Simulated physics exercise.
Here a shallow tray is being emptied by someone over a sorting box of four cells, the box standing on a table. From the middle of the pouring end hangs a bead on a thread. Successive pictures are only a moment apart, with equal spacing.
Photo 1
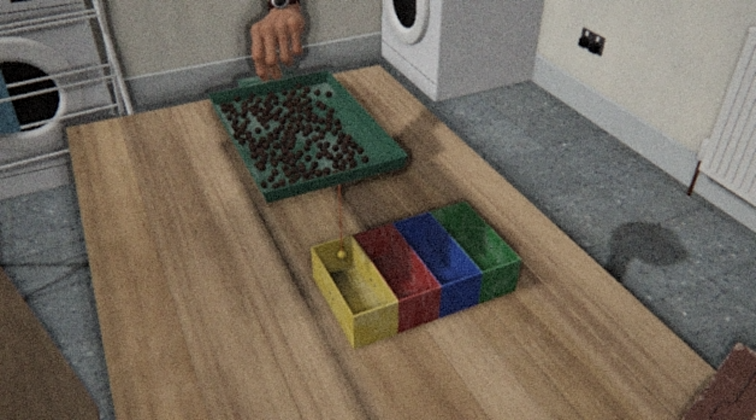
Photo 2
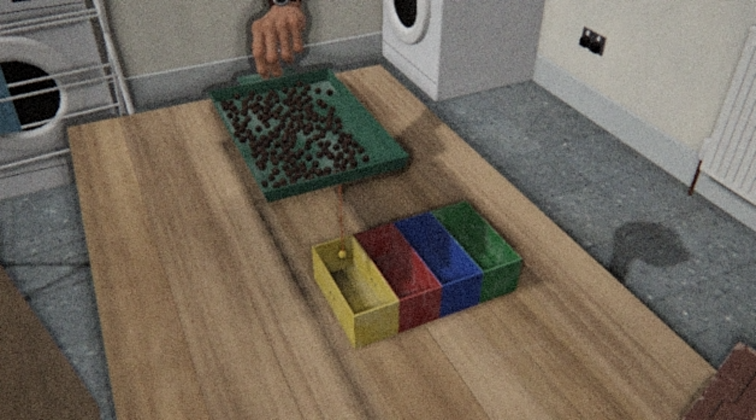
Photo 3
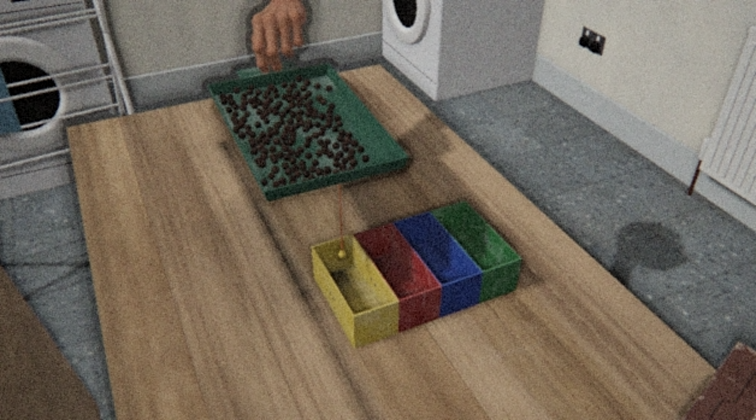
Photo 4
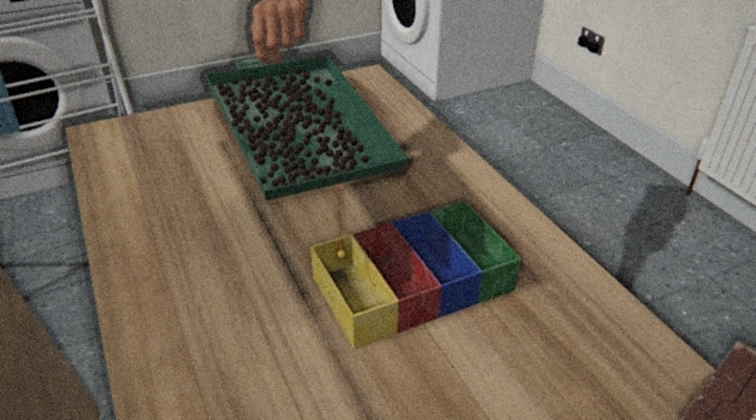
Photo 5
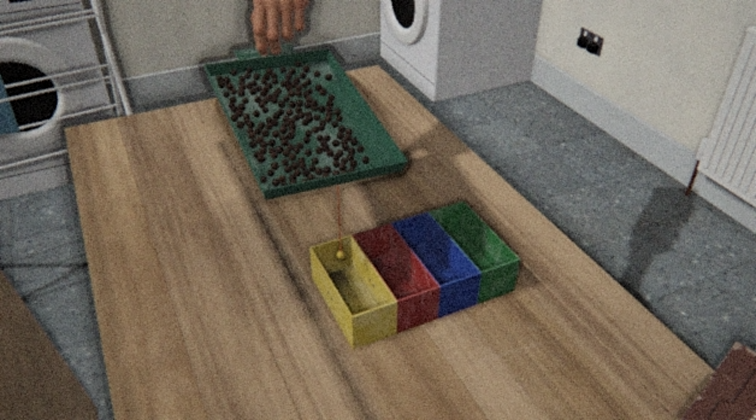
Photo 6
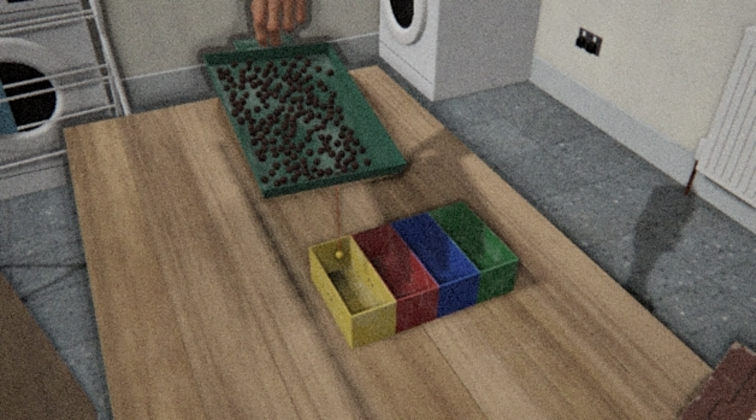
A hand at the far end of a wooden table holds a shallow green tray of dark brown balls, seen from above in a room with white machines and a grey floor. Nearer stands a box with yellow, red, blue and green cells from left to right. The hand gradually raises the tray's far end, the balls shift slightly, and the view barely moves.
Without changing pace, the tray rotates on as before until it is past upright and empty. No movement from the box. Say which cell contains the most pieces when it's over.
It is the red cell.
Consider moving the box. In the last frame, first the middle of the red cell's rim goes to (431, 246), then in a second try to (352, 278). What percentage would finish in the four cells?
You'd get about 80 per cent first and about 100 per cent second.
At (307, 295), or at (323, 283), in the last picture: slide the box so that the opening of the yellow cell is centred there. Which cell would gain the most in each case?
So the first one goes to the blue one and the second to the cell in blue.
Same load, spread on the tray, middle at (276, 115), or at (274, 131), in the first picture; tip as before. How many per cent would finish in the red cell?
Near 60 and 60 percent respectively.
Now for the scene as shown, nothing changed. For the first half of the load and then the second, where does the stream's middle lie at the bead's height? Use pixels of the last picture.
First part (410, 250), rest (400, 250).
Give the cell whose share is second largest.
I'd say the blue cell.
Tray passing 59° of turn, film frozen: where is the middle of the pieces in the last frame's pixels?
Close to (362, 154).
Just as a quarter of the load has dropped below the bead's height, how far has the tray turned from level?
80°, roughly.
Shortly afterwards, tray tipped steeply; all but a few on the tray; only a few in the red cell; only a few in the blue cell; only a few in the yellow cell; a little falling or outside the box.
Next, tray tipped right over; a little on the tray; near half in the red cell; near a quarter in the blue cell; a little in the yellow cell; only a few in the green cell; a little falling or outside the box.
Some moments later, tray tipped past a quarter turn; near two thirds in the red cell; near a quarter in the blue cell; a little in the yellow cell; only a few in the green cell; only a few falling or outside the box.
In the end, tray tipped past a quarter turn; near two thirds in the red cell; near a quarter in the blue cell; a little in the yellow cell; only a few in the green cell; only a few outside the box.
